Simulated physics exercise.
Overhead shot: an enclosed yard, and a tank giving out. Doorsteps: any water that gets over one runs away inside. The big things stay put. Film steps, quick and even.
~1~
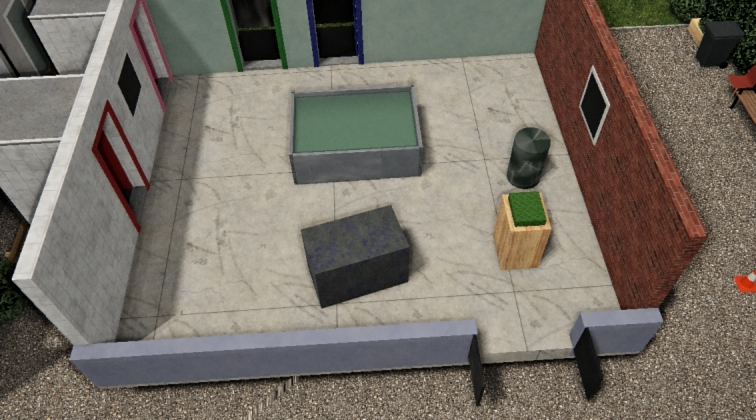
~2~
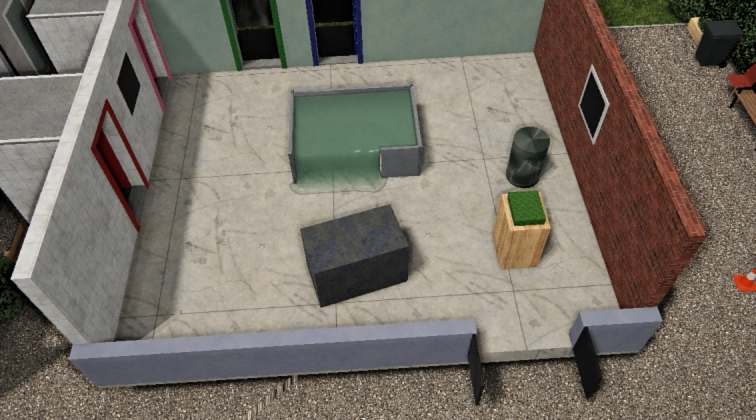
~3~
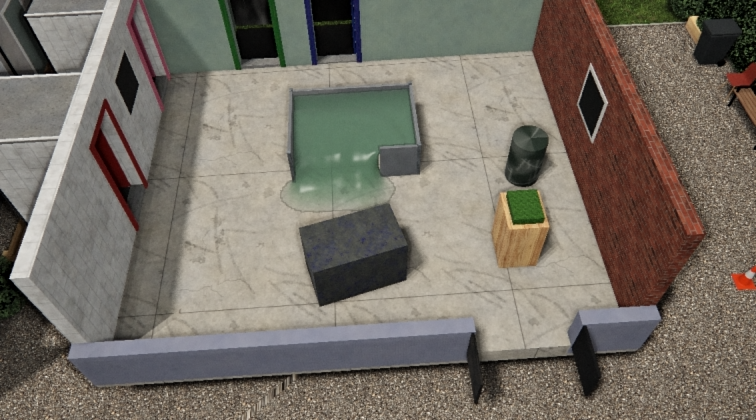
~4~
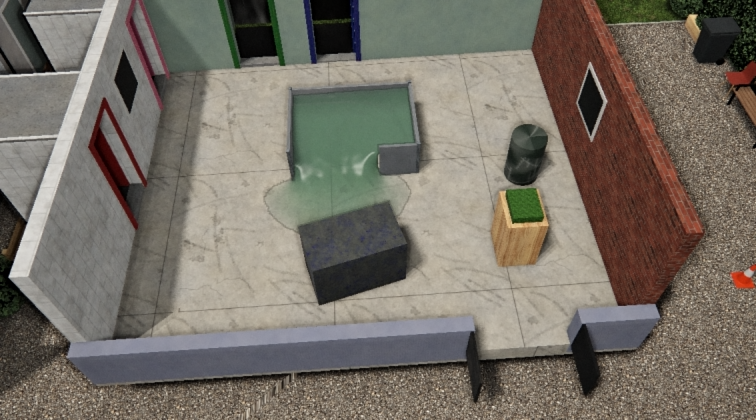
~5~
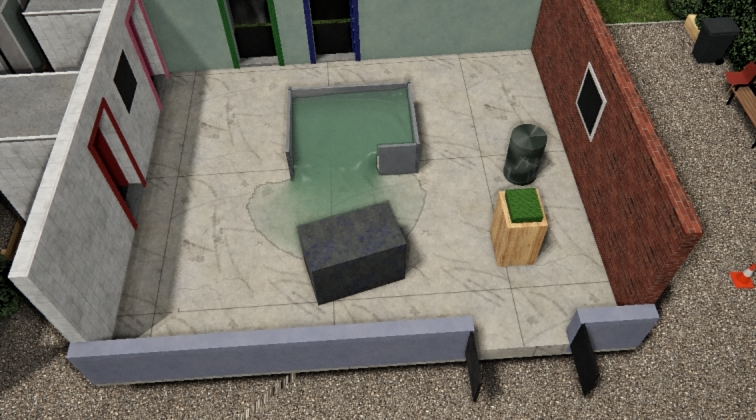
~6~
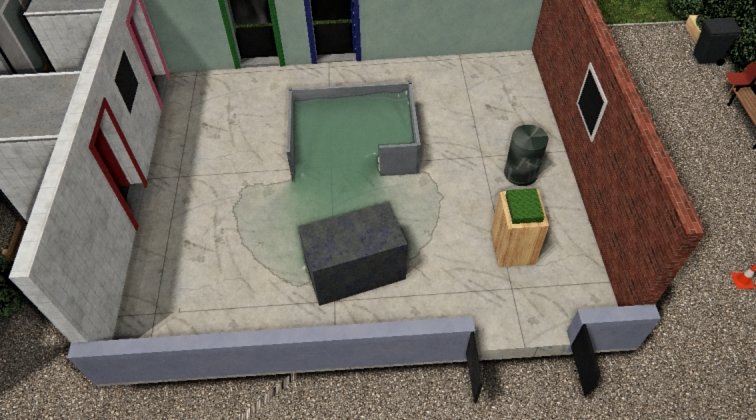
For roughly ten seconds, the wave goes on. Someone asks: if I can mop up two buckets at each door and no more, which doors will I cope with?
The red door: You will cope; the green door: You will cope; the blue door: You will cope; the pink door: You will cope.
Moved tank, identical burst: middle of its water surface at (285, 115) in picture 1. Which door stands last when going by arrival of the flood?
It's the one in blue, in my view.
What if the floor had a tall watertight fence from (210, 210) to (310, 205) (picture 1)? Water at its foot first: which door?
In my view it's the red door.
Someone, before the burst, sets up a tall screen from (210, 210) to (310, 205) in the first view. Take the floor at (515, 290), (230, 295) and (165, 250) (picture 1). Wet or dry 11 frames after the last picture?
Taking the three spots in turn, they are inundated, inundated and inundated.
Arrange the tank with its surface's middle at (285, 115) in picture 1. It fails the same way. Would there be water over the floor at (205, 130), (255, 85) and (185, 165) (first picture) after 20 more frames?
Spared, spared, spared.
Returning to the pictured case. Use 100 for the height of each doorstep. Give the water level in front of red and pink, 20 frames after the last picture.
About 50 %, then 0 %.
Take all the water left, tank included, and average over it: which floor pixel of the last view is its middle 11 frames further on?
I'd point to (316, 215).
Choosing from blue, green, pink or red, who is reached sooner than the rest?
The answer here is the red one.
A moment on, water covers 20 % of the floor; the red door not reached, the green door not reached, the blue door not reached, the pink door not reached.
Next, water covers 35 % of the floor; the red door not reached, the green door not reached, the blue door not reached, the pink door not reached.
Then, water covers 45 % of the floor; the red door wet at the sill, nothing in, the green door not reached, the blue door not reached, the pink door not reached.
Later, water covers 75 % of the floor; the red door wet at the sill, nothing in, the green door not reached, the blue door not reached, the pink door wet at the sill, nothing in.
In the end, water covers 95 % of the floor; the red door wet at the sill, nothing in, the green door wet at the sill, nothing in, the blue door wet at the sill, nothing in, the pink door wet at the sill, nothing in.
